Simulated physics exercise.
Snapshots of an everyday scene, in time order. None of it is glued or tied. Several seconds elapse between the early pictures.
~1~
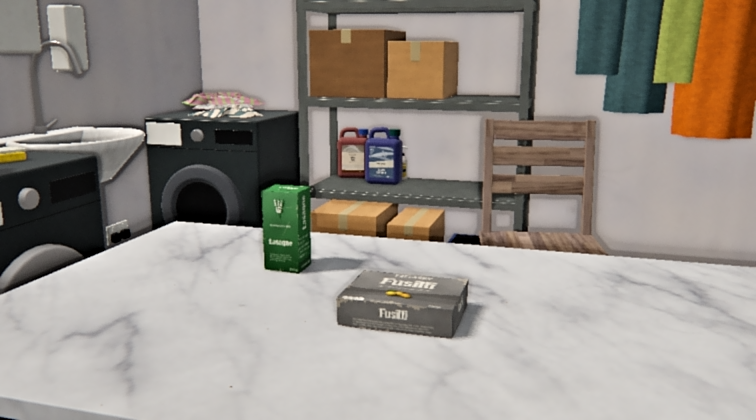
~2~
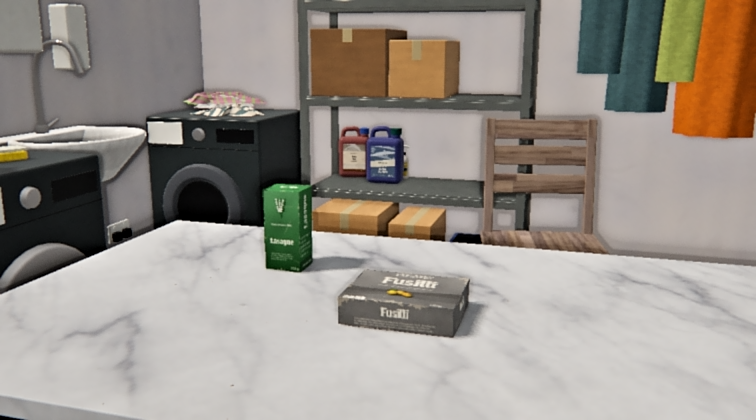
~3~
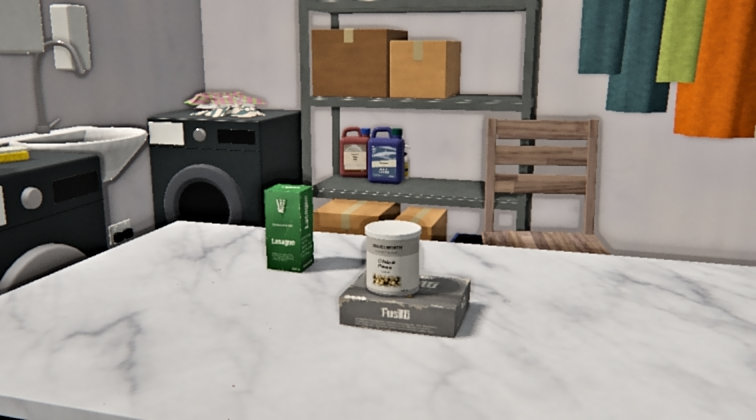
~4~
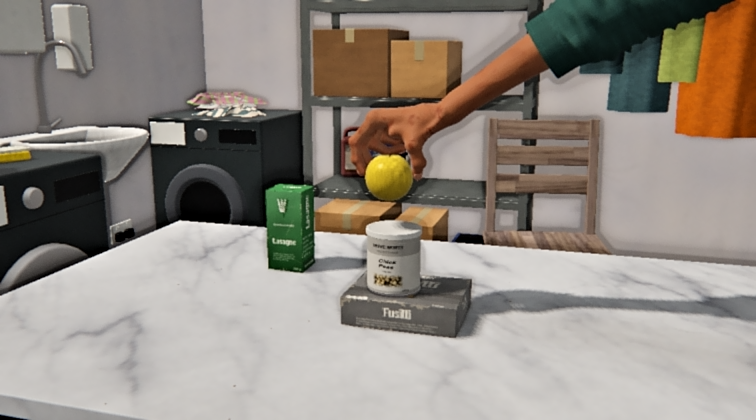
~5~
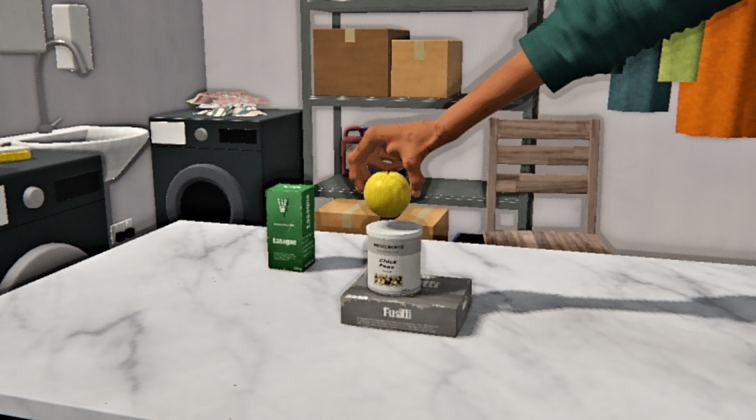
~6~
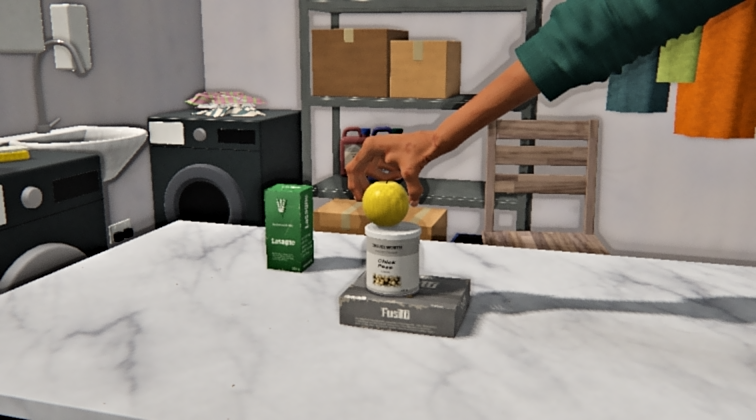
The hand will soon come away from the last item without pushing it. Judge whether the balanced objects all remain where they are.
The pile bears the load.
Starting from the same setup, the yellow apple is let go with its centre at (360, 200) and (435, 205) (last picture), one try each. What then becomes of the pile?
So, in case one it falls over, and in case two it falls over.
Then, 0.30 s past the last view, nothing moves.
Then, 0.80 s past the last view, yellow apple resting near (386, 204).
Finally, all 4 still in place. Final places as the last picture's camera would see them, yellow apple near (386, 204). The pile stays up.
